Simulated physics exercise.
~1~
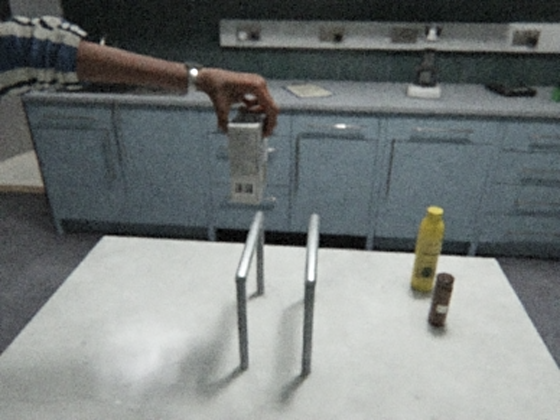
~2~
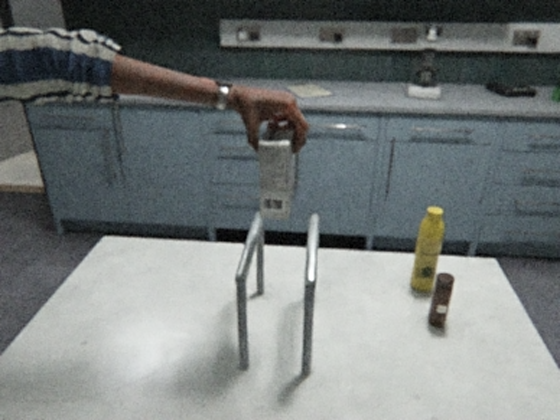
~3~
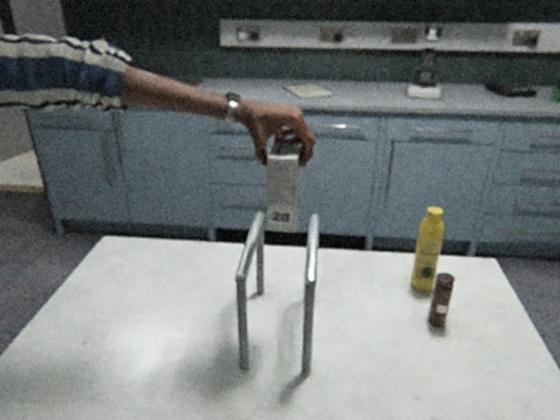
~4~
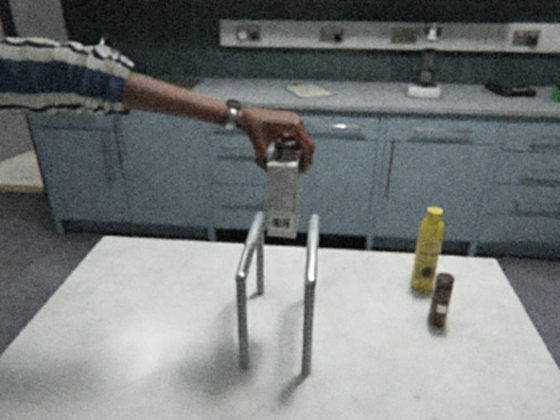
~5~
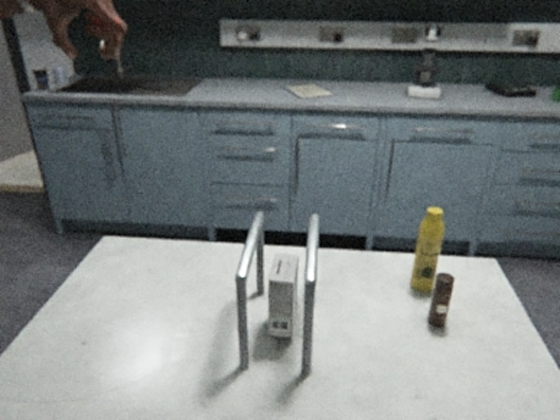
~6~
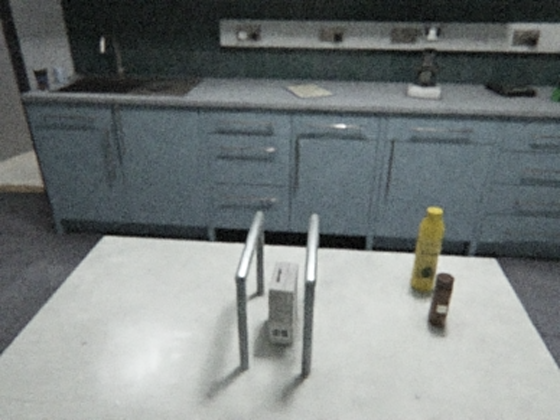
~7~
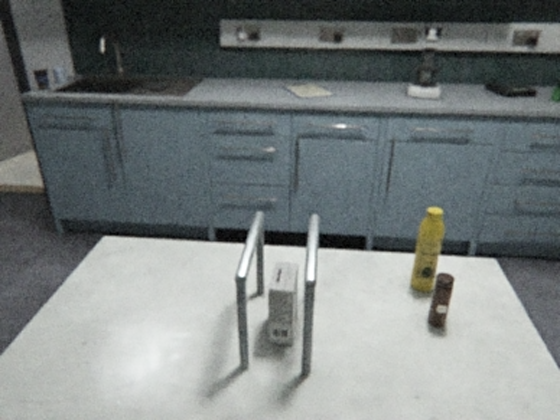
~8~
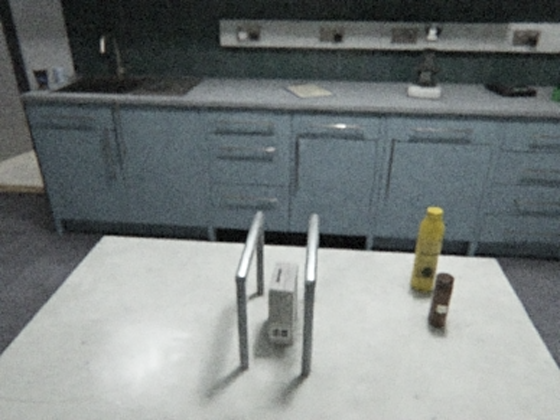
In a kitchen, a hand lowers a white packet between two metal supports onto the table.
